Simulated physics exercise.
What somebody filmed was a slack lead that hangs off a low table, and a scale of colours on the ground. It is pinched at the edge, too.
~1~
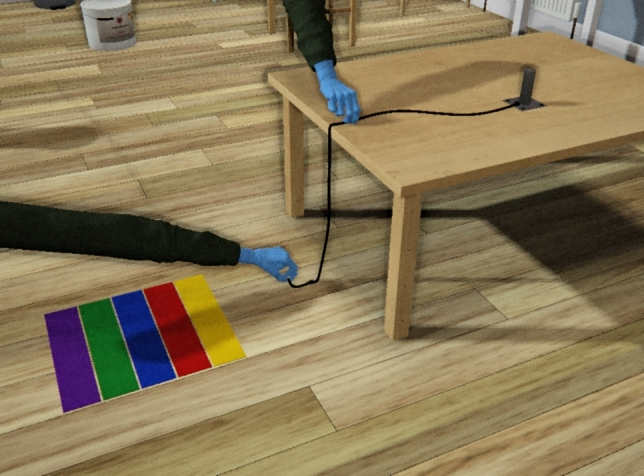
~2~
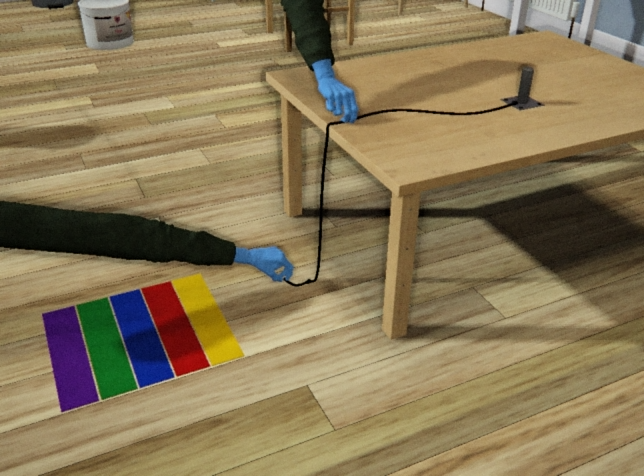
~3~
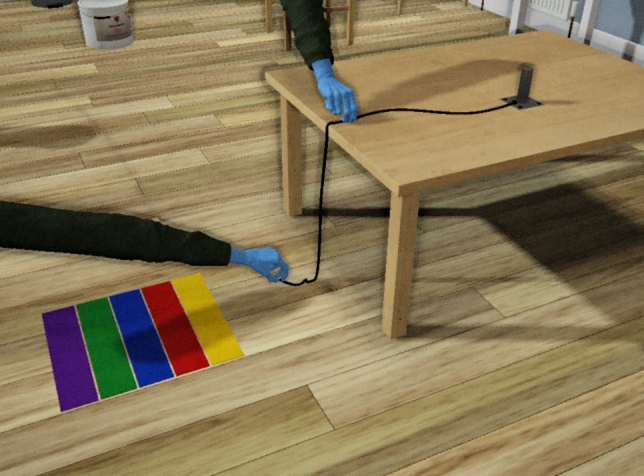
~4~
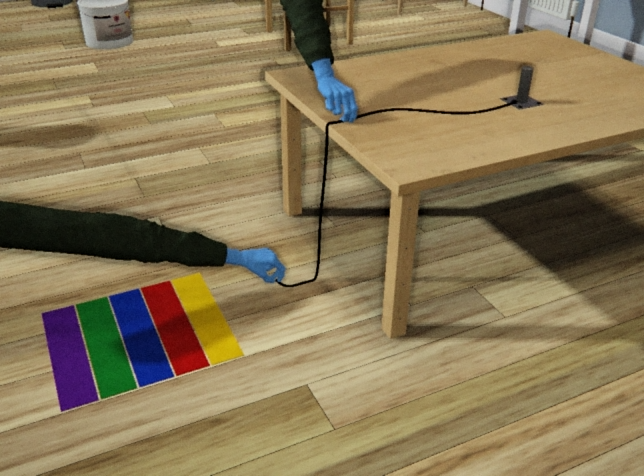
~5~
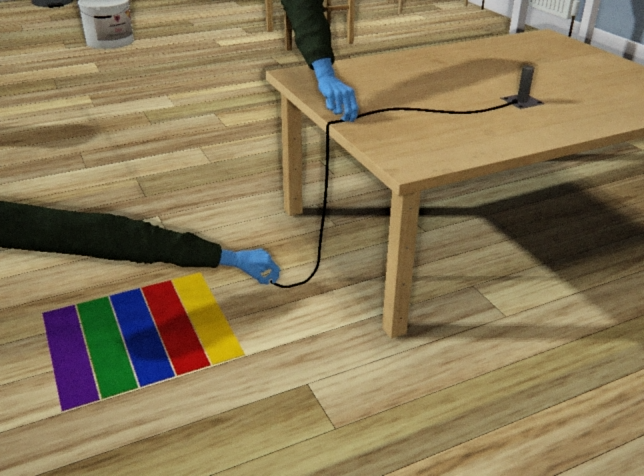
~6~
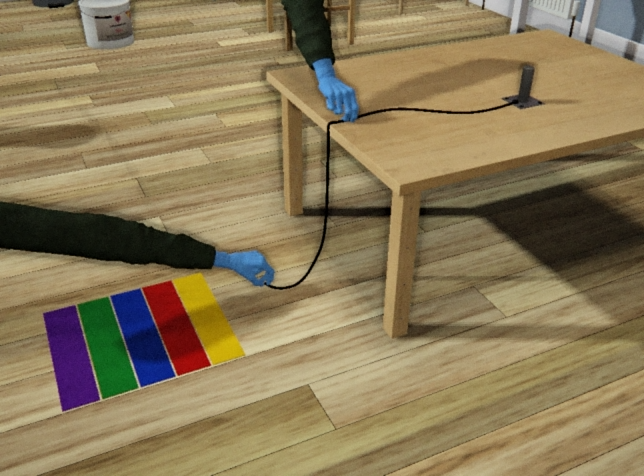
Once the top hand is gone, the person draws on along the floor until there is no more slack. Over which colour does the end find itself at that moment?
I would say over red.
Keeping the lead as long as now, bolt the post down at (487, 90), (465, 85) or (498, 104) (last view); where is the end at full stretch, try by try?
Roughly (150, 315), then (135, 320), then (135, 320).
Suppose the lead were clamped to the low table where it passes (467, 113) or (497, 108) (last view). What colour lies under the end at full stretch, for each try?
The end lands on red the first time and on red the second time.
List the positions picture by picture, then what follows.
In the first frame, end (289, 279); yellow (222, 344); red (188, 354); blue (153, 365); green (116, 376); purple (78, 387).
In the second frame, end (284, 279); lead through (495, 110) (428, 112) (364, 116) (325, 152) (321, 212) (318, 270).
In the third frame, end (280, 279).
In the fourth frame, end (276, 280); lead through (495, 109) (427, 111) (364, 115) (326, 151) (321, 212) (318, 269).
In the fifth frame, end (271, 281).
In the sixth frame, end (265, 283); lead through (496, 108) (428, 111) (365, 115) (328, 151) (327, 211) (311, 269).
A little later, end near (234, 292); short of the strips.
Next, end near (195, 302); over yellow.
When it is tight, end near (172, 309); over red. It gets as far as the red strip.
